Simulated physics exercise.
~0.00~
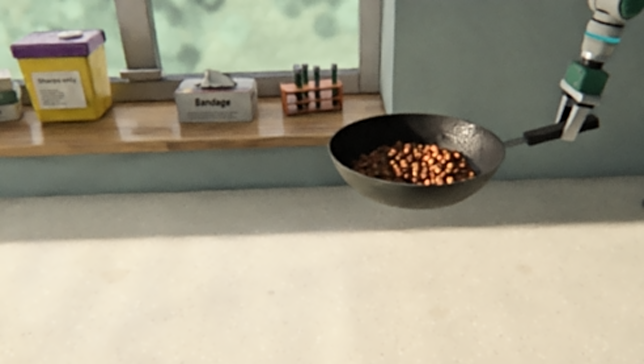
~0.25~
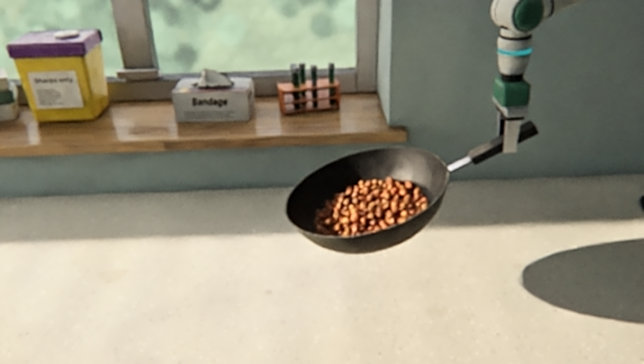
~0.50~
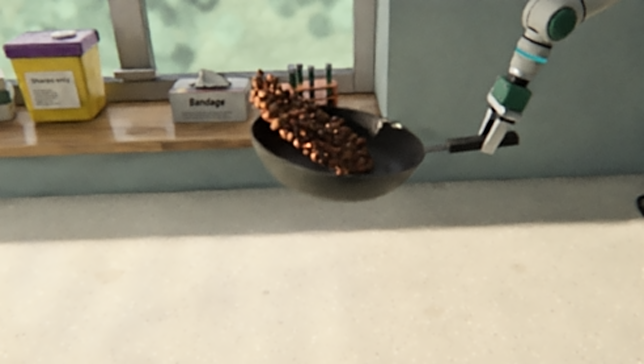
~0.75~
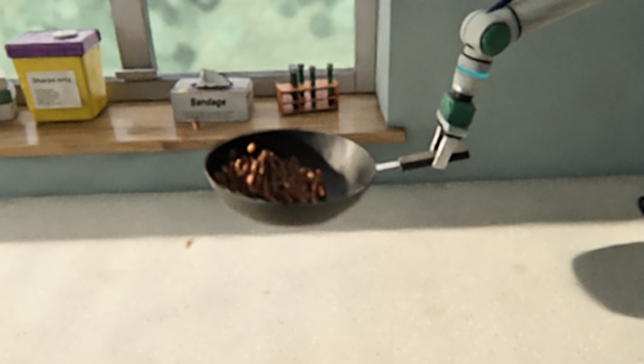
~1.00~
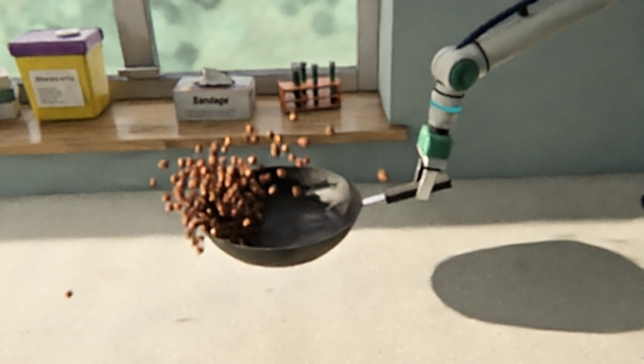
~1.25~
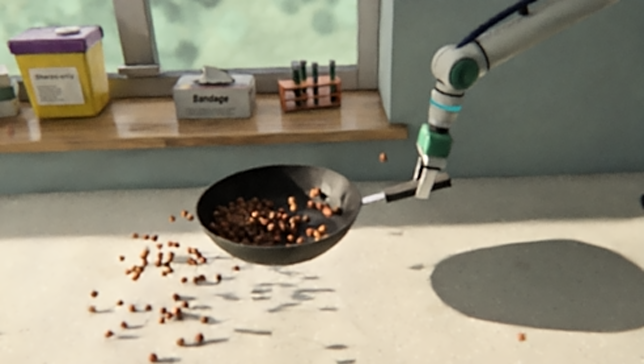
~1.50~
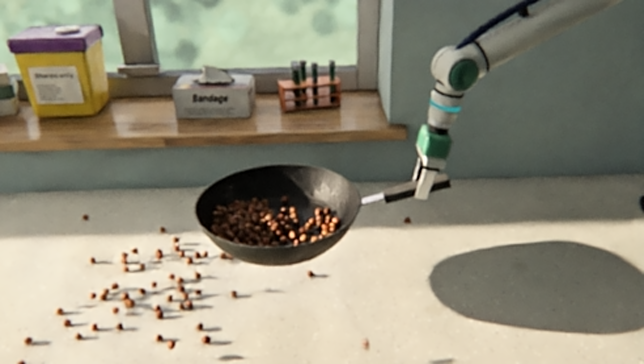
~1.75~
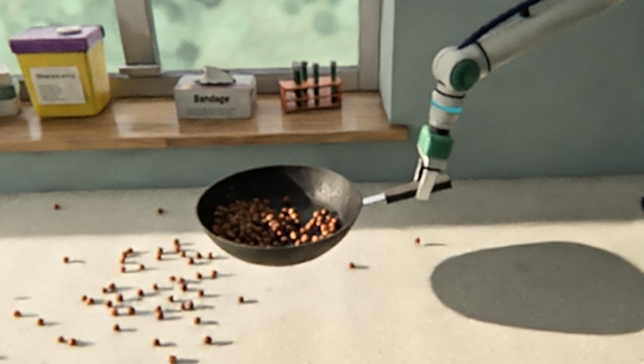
A robot arm swung a dark frying pan of hazelnuts leftward above a pale table, tossing them up, and a good number flew over the left rim and scattered across the surface, while most stayed in the pan, which was finally held still.
